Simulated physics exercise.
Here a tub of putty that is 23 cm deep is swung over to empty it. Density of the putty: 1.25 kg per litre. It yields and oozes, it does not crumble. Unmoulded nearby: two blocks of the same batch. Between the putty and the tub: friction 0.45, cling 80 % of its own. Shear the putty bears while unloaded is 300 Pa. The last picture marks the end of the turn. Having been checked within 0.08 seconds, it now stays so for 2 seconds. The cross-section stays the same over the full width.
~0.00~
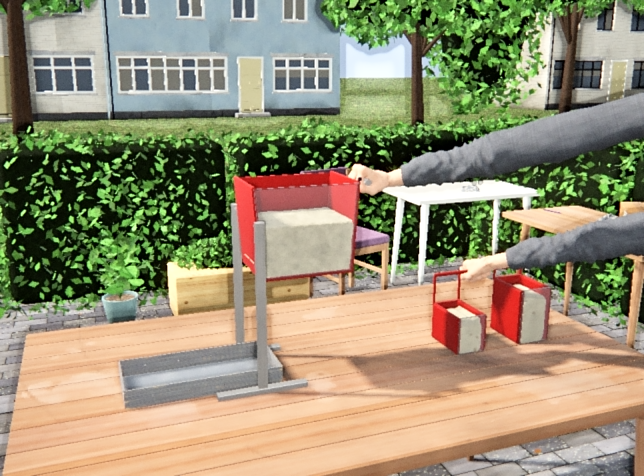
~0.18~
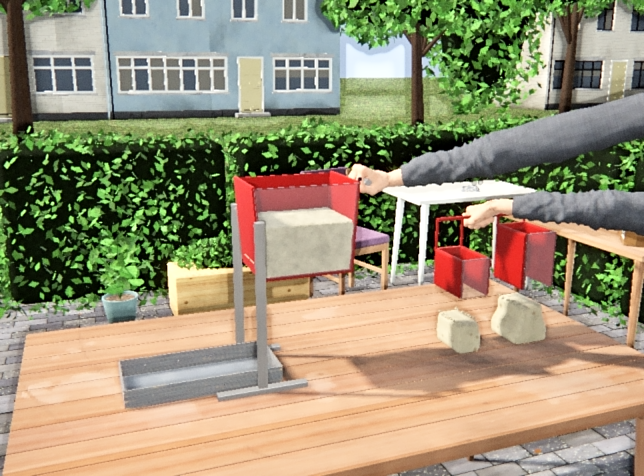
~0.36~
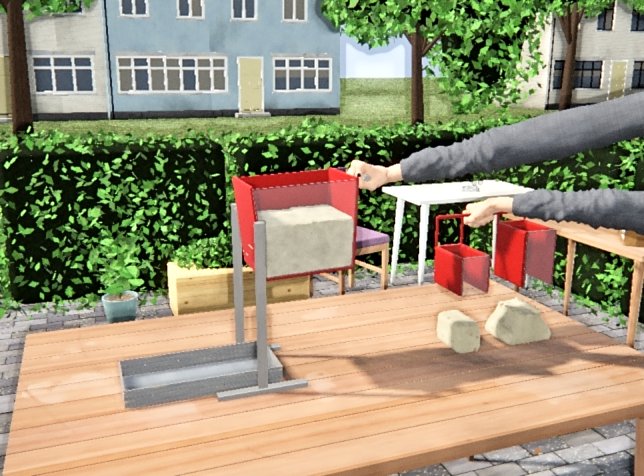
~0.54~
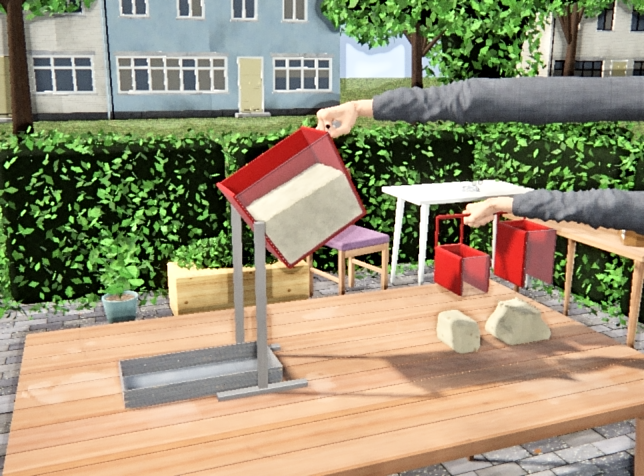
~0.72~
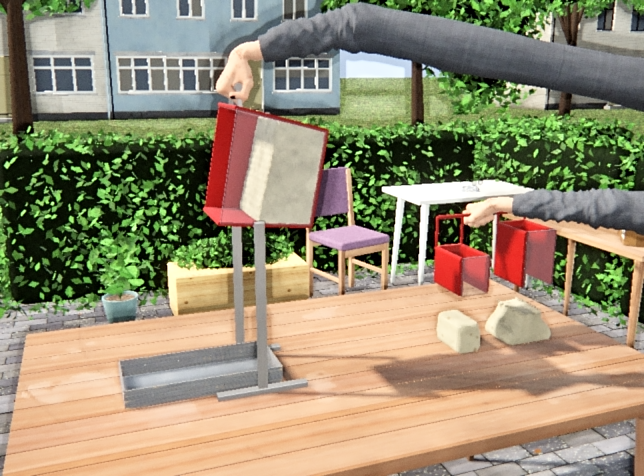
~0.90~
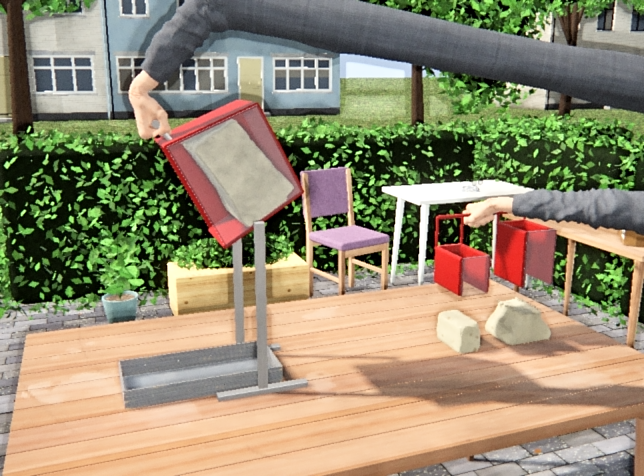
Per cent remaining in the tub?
Roughly 0 %.
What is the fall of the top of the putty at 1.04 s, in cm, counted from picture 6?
Roughly 17 cm.
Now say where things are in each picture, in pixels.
In the first picture, handle-side rim at (357, 183), tilt 0 degrees; highest point of the putty at (269, 227); test blocks 9.2 cm, 14 cm high (left to right).
In the second picture, handle-side rim at (357, 183), tilt 0 degrees; highest point of the putty at (269, 227); test blocks 9.0 cm, 12 cm high (left to right).
In the third picture, handle-side rim at (356, 179), tilt 2 degrees; highest point of the putty at (348, 218); test blocks 8.9 cm, 9.8 cm high (left to right).
In the fourth picture, handle-side rim at (326, 134), tilt 31 degrees; highest point of the putty at (340, 174); test blocks 8.9 cm, 9.8 cm high (left to right).
In the fifth picture, handle-side rim at (236, 110), tilt 80 degrees; highest point of the putty at (283, 123); test blocks 8.9 cm, 9.8 cm high (left to right).
In the sixth picture, handle-side rim at (167, 149), tilt 117 degrees; highest point of the putty at (233, 122); test blocks 8.9 cm, 9.8 cm high (left to right).
By 1.04 s, the tub is at 117 degrees and holds 41 %.
By 1.21 s, the tub is at 117 degrees and holds 0 %.
By 1.38 s, the tub is at 117 degrees and holds 0 %.
By 1.55 s, the tub is at 117 degrees and holds 0 %.
By 2.90 s, at the end, the tub is at 117 degrees and holds 0 %.
